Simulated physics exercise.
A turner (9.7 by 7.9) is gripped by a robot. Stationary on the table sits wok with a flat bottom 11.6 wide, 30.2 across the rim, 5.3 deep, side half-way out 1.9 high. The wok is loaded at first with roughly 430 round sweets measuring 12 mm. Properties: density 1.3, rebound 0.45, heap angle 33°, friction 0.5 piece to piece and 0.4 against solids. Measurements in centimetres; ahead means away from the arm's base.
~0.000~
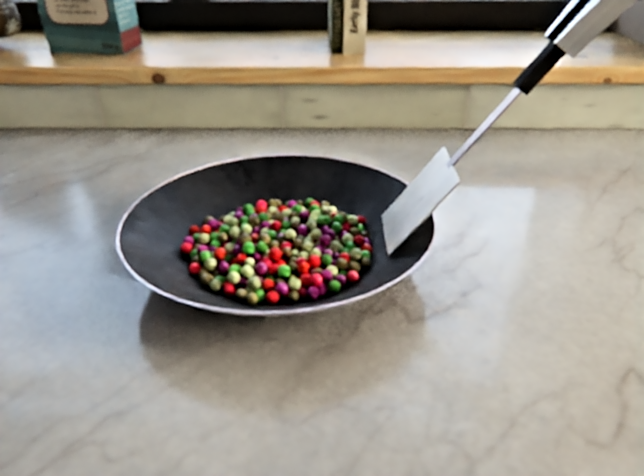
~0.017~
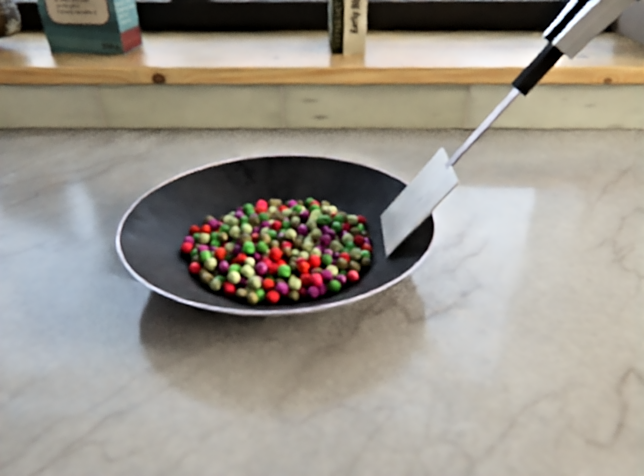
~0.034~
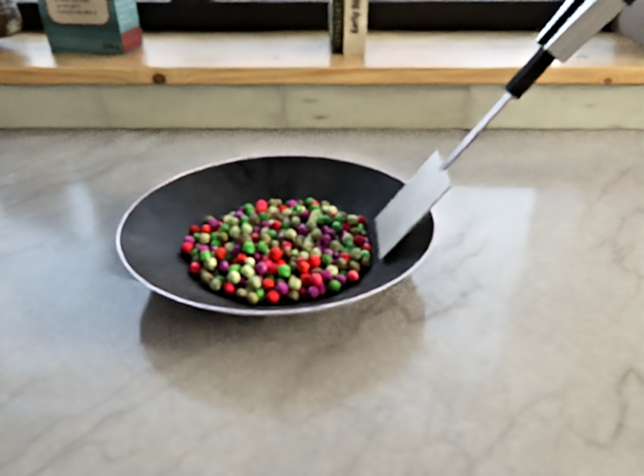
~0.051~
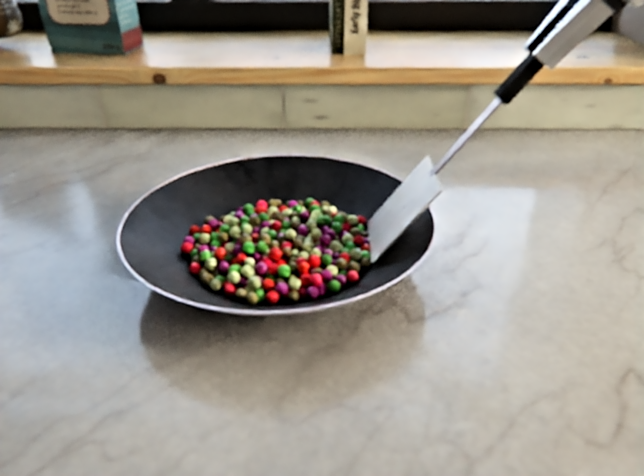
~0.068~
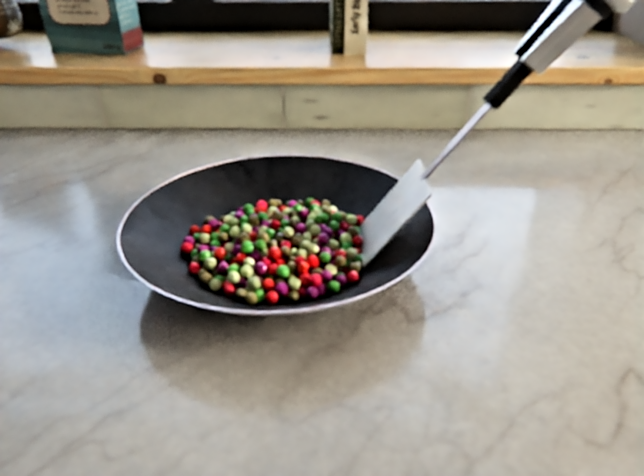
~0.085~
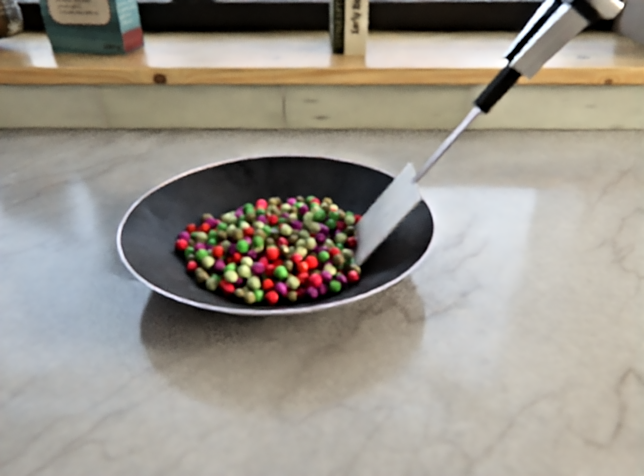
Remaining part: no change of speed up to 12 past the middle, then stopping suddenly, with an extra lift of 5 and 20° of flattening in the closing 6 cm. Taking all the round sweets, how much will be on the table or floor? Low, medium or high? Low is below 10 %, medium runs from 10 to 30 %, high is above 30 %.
The share is medium, from 10 to 30 %.
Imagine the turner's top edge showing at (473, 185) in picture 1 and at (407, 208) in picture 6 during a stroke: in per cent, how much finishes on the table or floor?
30 per cent.
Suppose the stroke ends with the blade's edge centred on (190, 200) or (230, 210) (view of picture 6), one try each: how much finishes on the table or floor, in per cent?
Try 1: Approx. 5 %; try 2: Approx. 0 %.
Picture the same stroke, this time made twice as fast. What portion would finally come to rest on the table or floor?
In that case, around 40 per cent would end on the table or floor.
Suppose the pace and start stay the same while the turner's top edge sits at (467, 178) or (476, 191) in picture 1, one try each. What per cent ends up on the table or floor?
Some 20 per cent, then some 20 per cent.
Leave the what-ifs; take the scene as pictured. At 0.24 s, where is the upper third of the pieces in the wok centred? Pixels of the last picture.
Centre estimated at around (211, 229).
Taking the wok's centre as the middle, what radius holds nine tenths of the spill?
Roughly 40 cm.
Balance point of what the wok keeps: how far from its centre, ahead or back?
Ahead of centre, roughly 4.0 centimetres.
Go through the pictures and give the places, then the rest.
The turner top edge at (452, 163), sloping 54°; upper third of the load around (281, 239), from x 185 to 365, top at y 205; 431 in the wok, in the first picture.
The turner top edge at (450, 164), sloping 54°; upper third of the load around (281, 239), from x 185 to 365, top at y 205, in the second picture.
The turner top edge at (444, 167), sloping 54°; upper third of the load around (281, 239), from x 185 to 365, top at y 205, in the third picture.
The turner top edge at (434, 172), sloping 54°; upper third of the load around (281, 239), from x 185 to 365, top at y 205, in the fourth picture.
The turner top edge at (425, 176), sloping 54°; upper third of the load around (280, 238), from x 185 to 360, top at y 205, in the fifth picture.
The turner top edge at (416, 180), sloping 54°; upper third of the load around (275, 236), from x 180 to 355, top at y 200; 431 in the wok, in the sixth picture.
After 0.24 s, sloping 54°, highest piece 5 above the table; 431 in the wok.
After 0.39 s, sloping 50°, highest piece 7 above the table; 428 in the wok, 3 on the blade or in flight.
After 0.66 s, sloping 34°, highest piece 5 above the table; 338 in the wok, 91 on the table or floor, 2 on the blade or in flight.
After 1.71 s, sloping 34°, highest piece 5 above the table; 338 in the wok, 93 on the table or floor.
In the end, 338 in the wok, 93 on the table or floor. That is 22 % on the table or floor.
